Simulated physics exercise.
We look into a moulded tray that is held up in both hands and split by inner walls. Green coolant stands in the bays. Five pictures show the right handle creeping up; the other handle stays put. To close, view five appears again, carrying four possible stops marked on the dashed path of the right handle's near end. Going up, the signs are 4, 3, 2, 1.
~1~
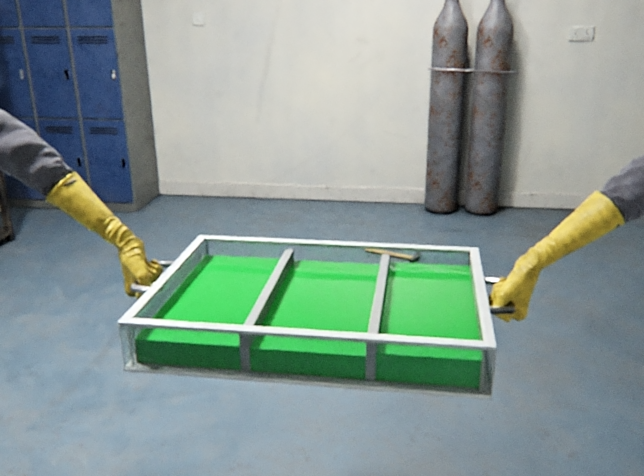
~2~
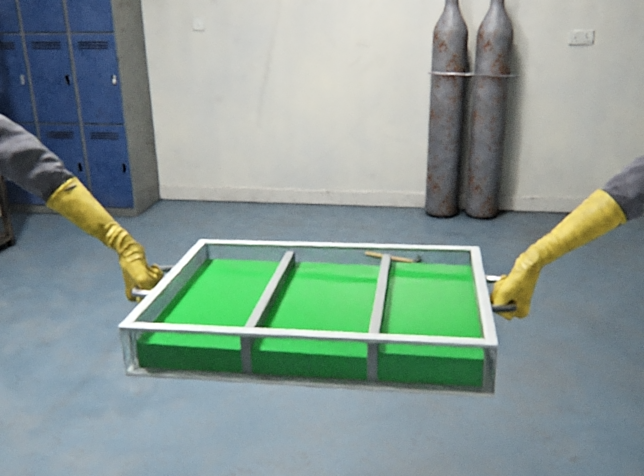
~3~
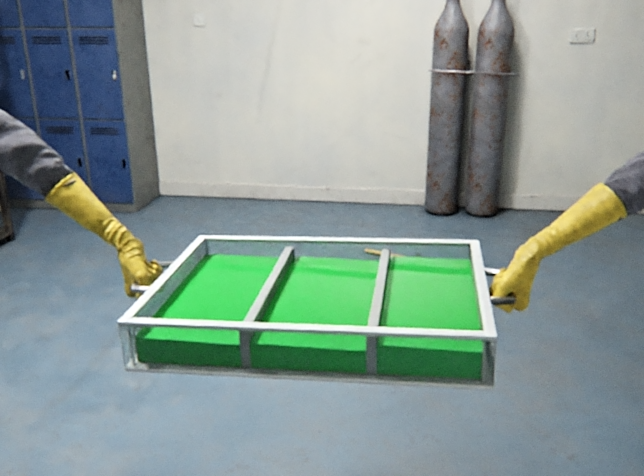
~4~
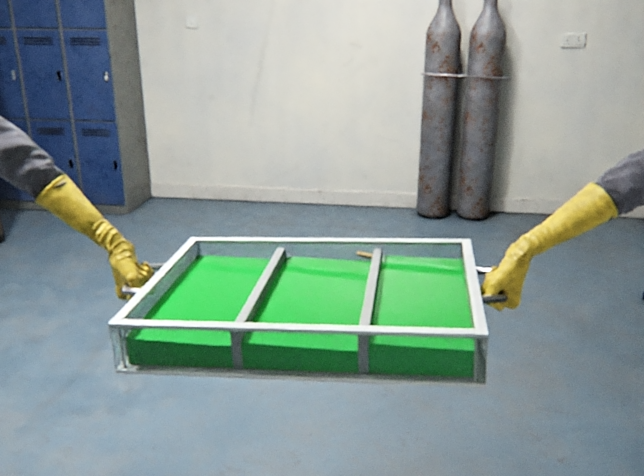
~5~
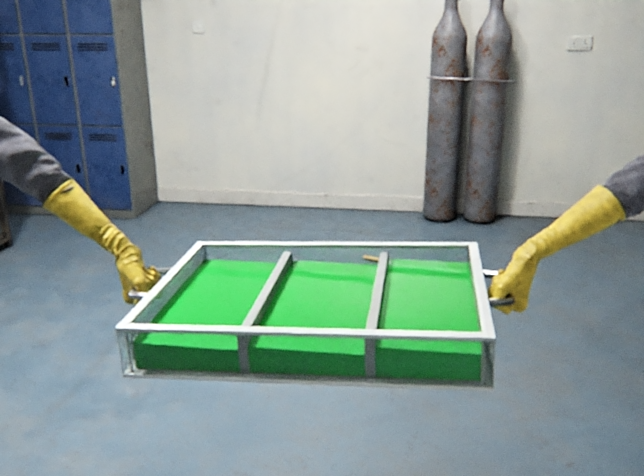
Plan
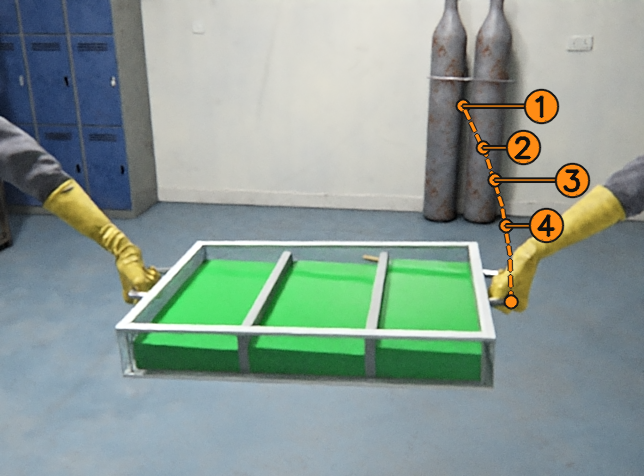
In a room with blue lockers and two grey gas cylinders against a pale wall, yellow-gloved hands hold a clear-sided tray of green liquid, split into three bays, by its end handles. The tray starts level, then tips very slightly down to the left, the liquid staying within its bays.
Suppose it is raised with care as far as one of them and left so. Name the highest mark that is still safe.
Go for 4.
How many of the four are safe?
One.
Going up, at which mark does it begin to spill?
The answer is 3.
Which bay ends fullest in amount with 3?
The left bay.
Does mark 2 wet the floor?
Yes, that goes wrong.
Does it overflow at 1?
Yes.
In orange, 1 at (463, 106); 2 at (483, 147); 3 at (494, 180); 4 at (506, 225).
Choosing 1, about 44 % goes over the rim.
Choosing 2, about 28 % goes over the rim.
Choosing 3, about 12 % goes over the rim.
Choosing 4, nothing spills; the middle bay holds the most.
